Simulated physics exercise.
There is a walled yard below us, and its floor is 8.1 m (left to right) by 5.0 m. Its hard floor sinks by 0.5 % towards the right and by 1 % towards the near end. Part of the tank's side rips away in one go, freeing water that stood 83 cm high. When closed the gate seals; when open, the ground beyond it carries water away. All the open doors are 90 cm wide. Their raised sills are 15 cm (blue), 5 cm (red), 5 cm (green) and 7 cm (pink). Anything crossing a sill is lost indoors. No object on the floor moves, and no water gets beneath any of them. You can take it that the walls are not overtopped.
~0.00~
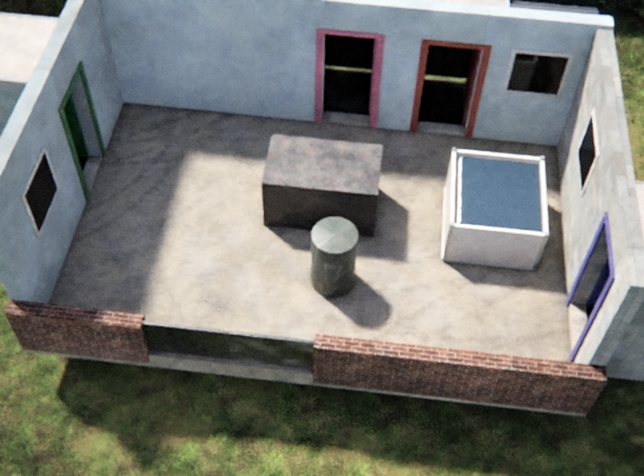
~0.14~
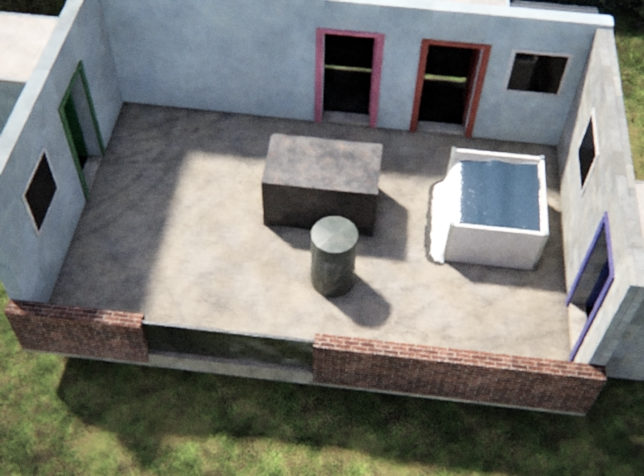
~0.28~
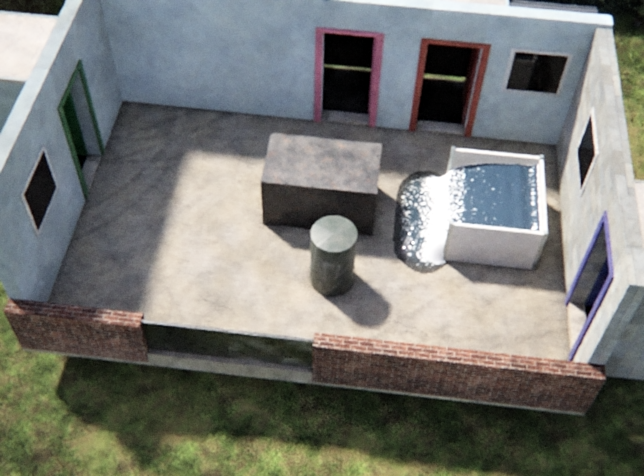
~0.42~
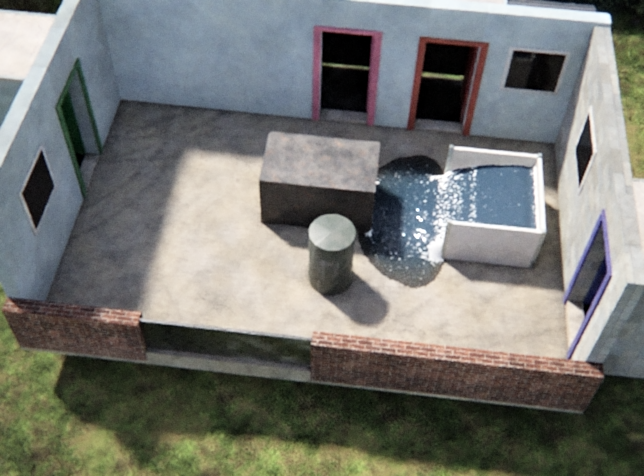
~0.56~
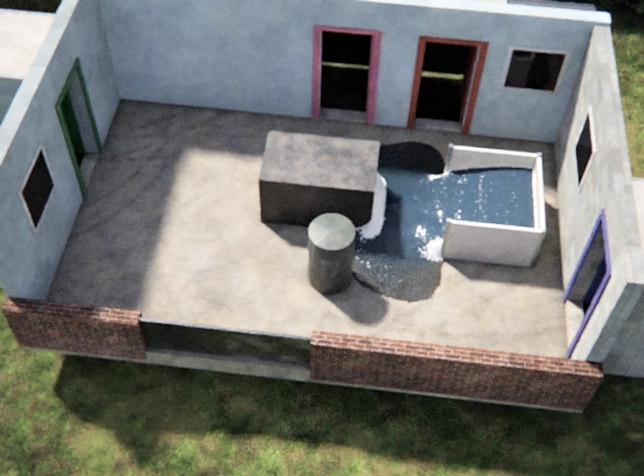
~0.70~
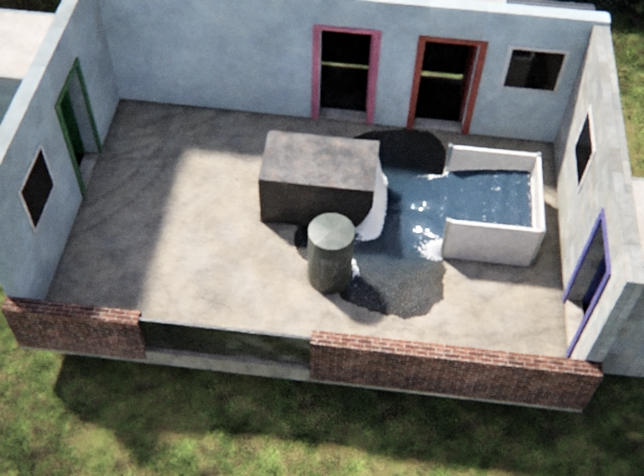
Water burst out of the left side of a white tank in a walled yard, spread across the floor to the big grey block, then washed around it and reached the round pillar.
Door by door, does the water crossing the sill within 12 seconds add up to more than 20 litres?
Door by door: The blue door: No; the red door: Yes; the green door: No; the pink door: Yes.
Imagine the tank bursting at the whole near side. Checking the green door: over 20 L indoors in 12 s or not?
Relative to that limit, green ends up on the low side.
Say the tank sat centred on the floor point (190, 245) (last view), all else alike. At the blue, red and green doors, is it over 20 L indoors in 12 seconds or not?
Well, against that limit, at blue it's within bounds, at red it's within bounds, and at green it's too much.
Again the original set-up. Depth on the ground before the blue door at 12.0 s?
I'd put it near 5.5 cm.
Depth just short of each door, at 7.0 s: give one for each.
You'd see blue at 6 cm, red at 3 cm, green at 4 cm and pink at 2 cm.
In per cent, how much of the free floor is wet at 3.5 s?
Covered: Roughly 80 per cent.
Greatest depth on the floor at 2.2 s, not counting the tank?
About 26 cm.
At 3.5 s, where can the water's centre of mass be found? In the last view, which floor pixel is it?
The water is centred near (333, 232).
After 1.4 s water covers 30 % of the floor and is deepest (44 cm) near (352, 271); blue door not reached, red door 3 cm at the sill, 0 L in, green door not reached, pink door 7 cm at the sill, 6 L in.
After 2.2 s water covers 50 % of the floor and is deepest (26 cm) near (365, 362); blue door not reached, red door 10 cm at the sill, 2 L in, green door not reached, pink door 16 cm at the sill, 69 L in.
After 3.5 s water covers 80 % of the floor and is deepest (16 cm) near (377, 364); blue door 10 cm at the sill, 0 L in, red door 9 cm at the sill, 36 L in, green door 5 cm at the sill, 0 L in, pink door 9 cm at the sill, 99 L in.
After 7.0 s water covers 95 % of the floor and is deepest (12 cm) near (153, 338); blue door 6 cm at the sill, 0 L in, red door 3 cm at the sill, 50 L in, green door 4 cm at the sill, 11 L in, pink door 2 cm at the sill, 102 L in.
After 12.0 s water covers 95 % of the floor and is deepest (9 cm) near (441, 291); blue door 6 cm at the sill, 0 L in, red door 3 cm at the sill, 50 L in, green door 2 cm at the sill, 11 L in, pink door 2 cm at the sill, 102 L in.
